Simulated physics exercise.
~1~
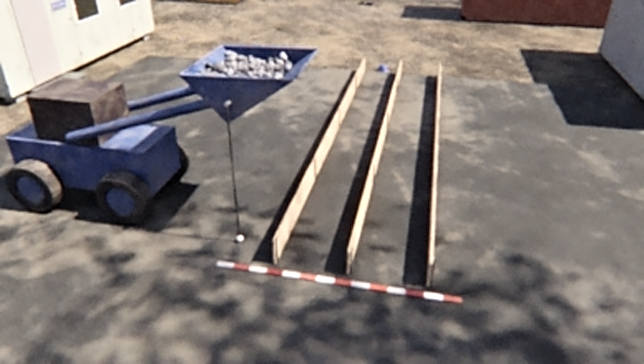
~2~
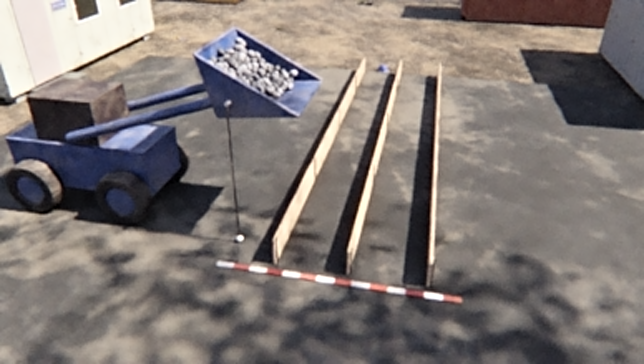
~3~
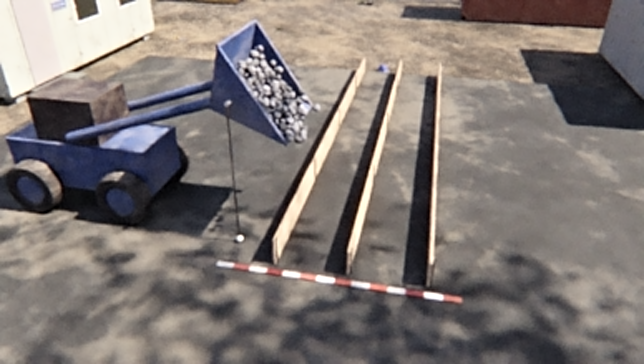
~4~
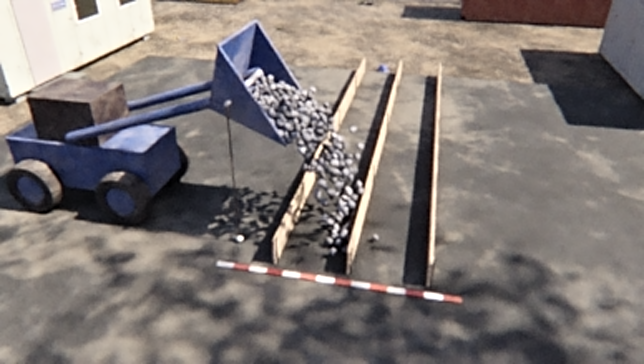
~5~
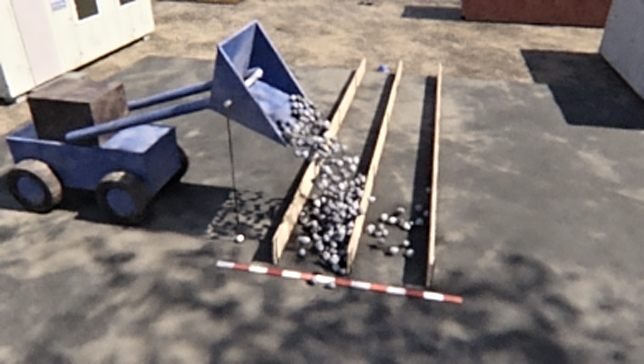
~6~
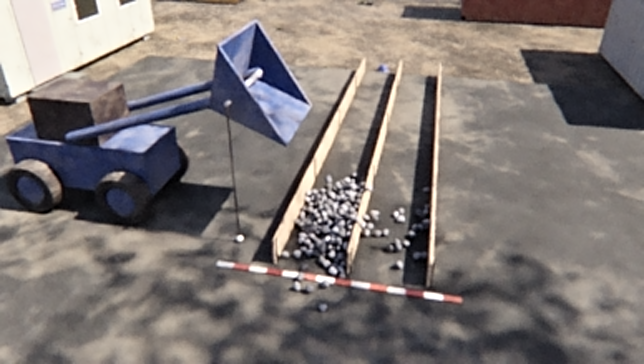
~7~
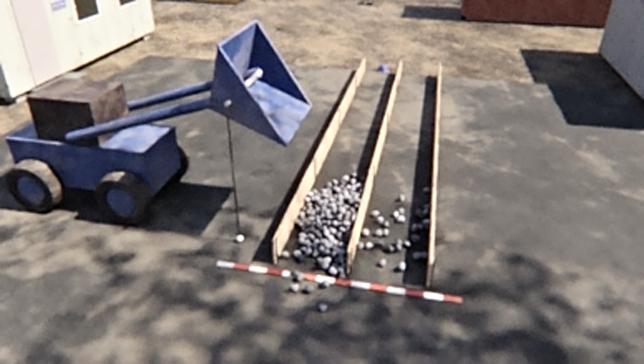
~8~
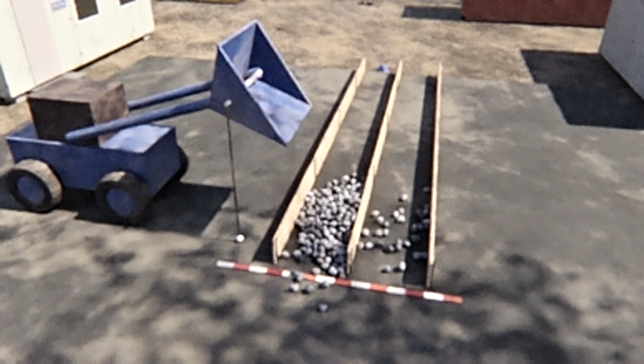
To begin with, a small blue loader stands at the left with its raised bucket full of rounded grey stones, beside three long boards set on dark ground behind a red and white striped staff. The bucket tips forward to the right, and the stones slide toward its lower edge. They then pour out in a stream over the nearest board, landing mostly between the first two boards, while some scatter into the far bay. The bucket empties and stays tilted. Finally, most stones lie heaped in the near bay, with a few in the far bay and around the staff.
